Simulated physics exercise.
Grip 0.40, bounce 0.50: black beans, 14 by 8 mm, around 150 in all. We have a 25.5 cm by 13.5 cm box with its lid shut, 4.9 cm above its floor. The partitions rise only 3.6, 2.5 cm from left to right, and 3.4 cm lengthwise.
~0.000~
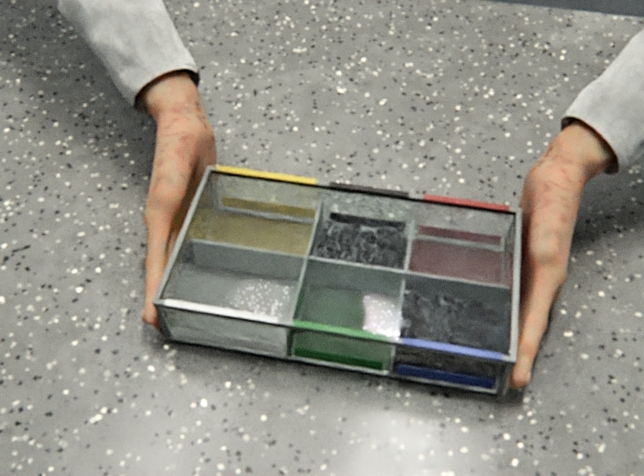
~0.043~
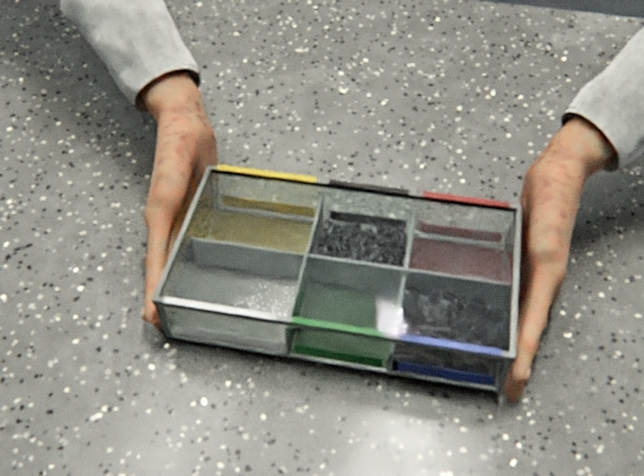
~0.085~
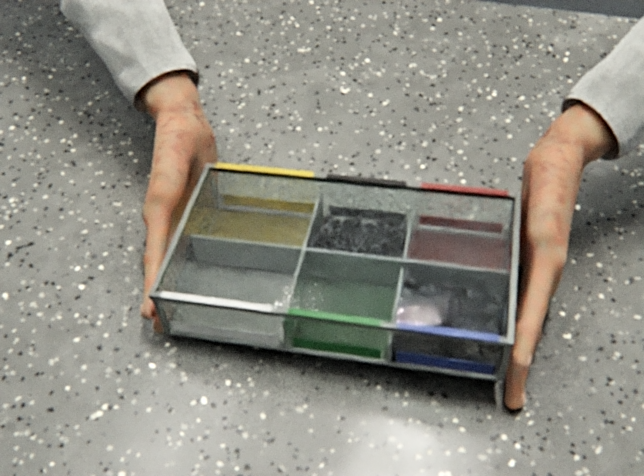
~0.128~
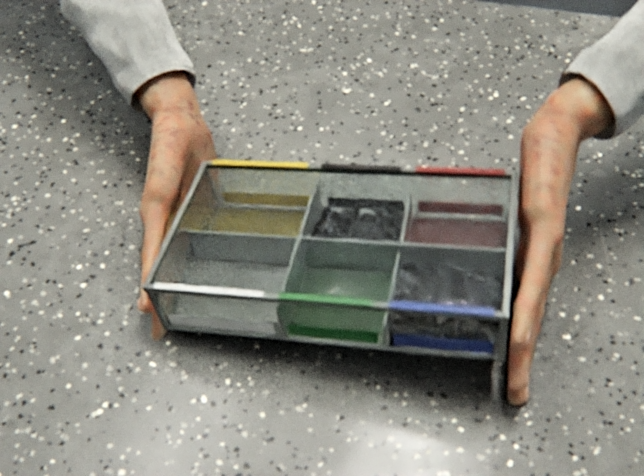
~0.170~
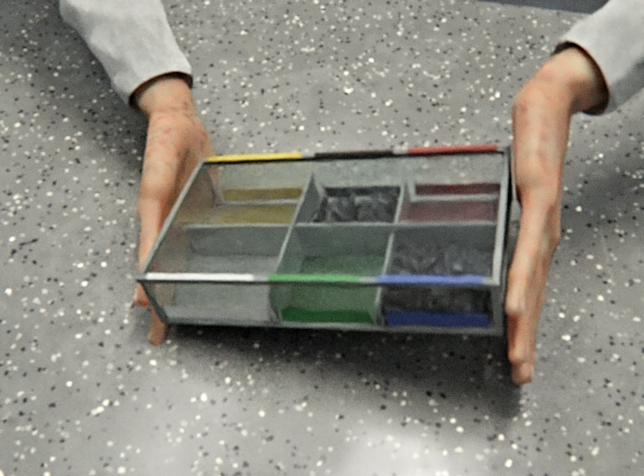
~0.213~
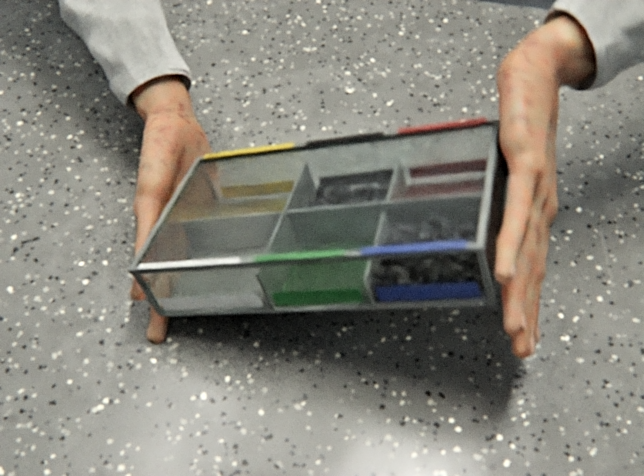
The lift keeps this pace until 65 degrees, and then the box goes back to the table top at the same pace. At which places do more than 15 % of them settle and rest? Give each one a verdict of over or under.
Red - under; blue - over; green - over; yellow - under; white - under; black - over.
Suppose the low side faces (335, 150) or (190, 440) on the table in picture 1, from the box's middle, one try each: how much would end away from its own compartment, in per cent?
About 15 and 10 per cent.
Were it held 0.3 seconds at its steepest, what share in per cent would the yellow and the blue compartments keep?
Yellow keeps 5% and blue keeps 35%.
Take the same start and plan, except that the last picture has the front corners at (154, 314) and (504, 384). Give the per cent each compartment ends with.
Final shares: Red 0%, blue 65%, green 0%, yellow 0%, white 0%, black 35%.
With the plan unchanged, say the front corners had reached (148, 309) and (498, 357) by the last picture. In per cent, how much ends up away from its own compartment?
Roughly 10 per cent.
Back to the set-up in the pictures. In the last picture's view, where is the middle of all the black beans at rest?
Est. centre at rest: (340, 287) px.
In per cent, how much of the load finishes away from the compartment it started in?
Some 40 per cent.
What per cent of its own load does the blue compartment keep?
40 per cent, roughly.
After 0.64 s, tilt 63 degrees; blue 50 %, green 15 %, black 35 %.
Then, at 0.93 s, tilt 25 degrees; blue 30 %, green 25 %, yellow 5 %, black 40 %.
Then, at 1.32 s, tilt 0 degrees; blue 30 %, green 25 %, yellow 5 %, black 40 %.
At rest (1.9 s), red 0 %, blue 30 %, green 25 %, yellow 5 %, white 0 %, black 40 %.
